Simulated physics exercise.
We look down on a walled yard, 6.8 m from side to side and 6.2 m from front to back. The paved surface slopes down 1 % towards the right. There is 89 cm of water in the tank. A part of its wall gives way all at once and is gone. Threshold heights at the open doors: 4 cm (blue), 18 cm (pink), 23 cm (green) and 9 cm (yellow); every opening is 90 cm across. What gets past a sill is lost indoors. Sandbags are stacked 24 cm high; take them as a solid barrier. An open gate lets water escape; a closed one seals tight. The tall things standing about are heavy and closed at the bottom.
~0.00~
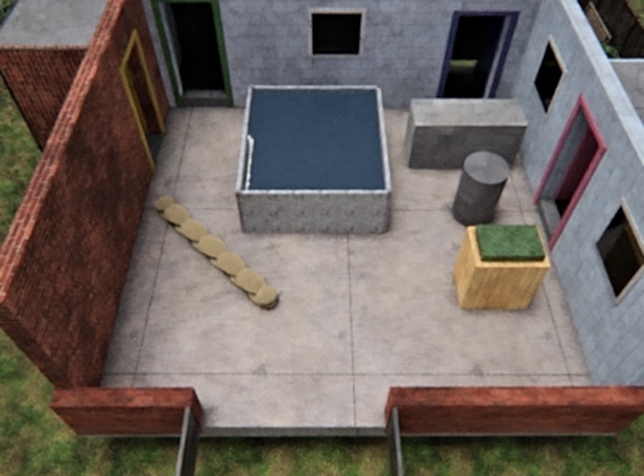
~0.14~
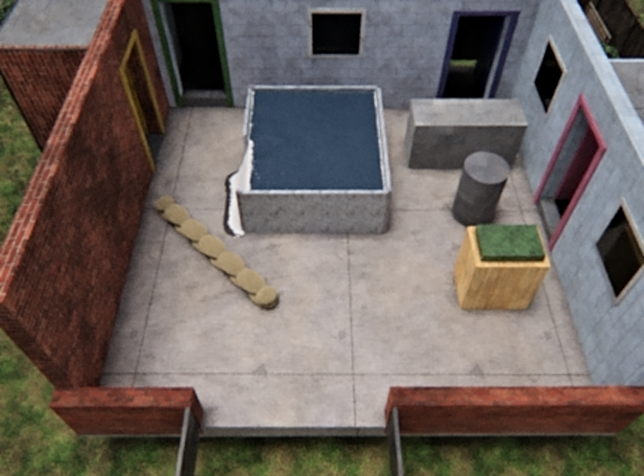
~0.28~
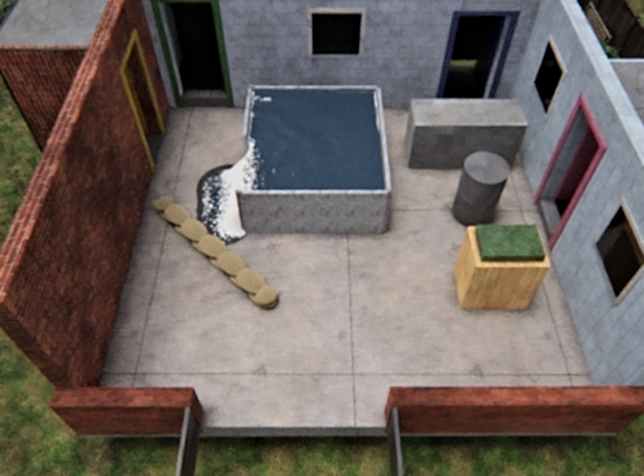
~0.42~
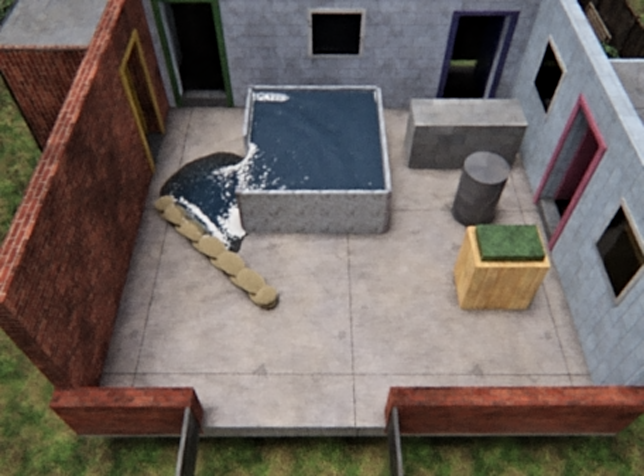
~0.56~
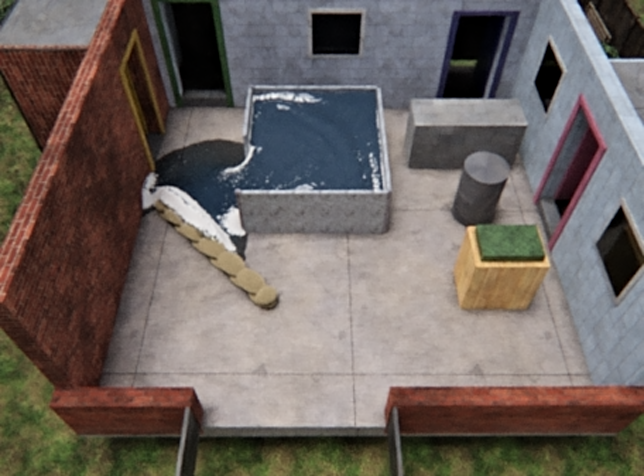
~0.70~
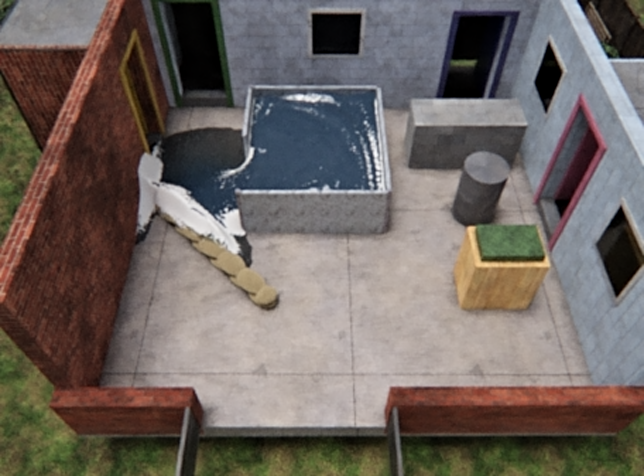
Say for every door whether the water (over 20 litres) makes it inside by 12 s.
Door by door: At the blue door it exceeds the limit; at the pink door it stays under the limit; at the green door it passes the limit; at the yellow door it goes over the limit.
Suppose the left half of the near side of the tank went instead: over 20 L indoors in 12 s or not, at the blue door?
Then: Blue over.
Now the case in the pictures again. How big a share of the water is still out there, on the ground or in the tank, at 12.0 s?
About 72 per cent.
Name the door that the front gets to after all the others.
It is the pink one.
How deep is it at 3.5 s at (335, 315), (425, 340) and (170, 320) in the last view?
In that order: 2, 2 and 7 cm.
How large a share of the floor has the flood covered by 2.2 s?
Some 45 per cent of it.
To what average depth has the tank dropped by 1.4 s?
About 63 cm.
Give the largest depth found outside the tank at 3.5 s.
About 39 cm.
After 1.4 s water covers 25 % of the floor and is deepest (62 cm) near (150, 188); blue door not reached, pink door not reached, green door 10 cm at the sill, 0 L in, yellow door 27 cm at the sill, 48 L in.
After 2.2 s water covers 45 % of the floor and is deepest (52 cm) near (160, 188); blue door not reached, pink door not reached, green door 38 cm at the sill, 39 L in, yellow door 27 cm at the sill, 137 L in.
After 3.5 s water covers 75 % of the floor and is deepest (39 cm) near (169, 115); blue door 6 cm at the sill, 0 L in, pink door not reached, green door 34 cm at the sill, 154 L in, yellow door 22 cm at the sill, 251 L in.
After 7.0 s water covers 90 % of the floor and is deepest (26 cm) near (503, 111); blue door 15 cm at the sill, 70 L in, pink door 3 cm at the sill, 0 L in, green door 20 cm at the sill, 227 L in, yellow door 17 cm at the sill, 385 L in.
After 12.0 s water covers 95 % of the floor and is deepest (20 cm) near (503, 111); blue door 11 cm at the sill, 329 L in, pink door 13 cm at the sill, 0 L in, green door 11 cm at the sill, 228 L in, yellow door 10 cm at the sill, 428 L in.
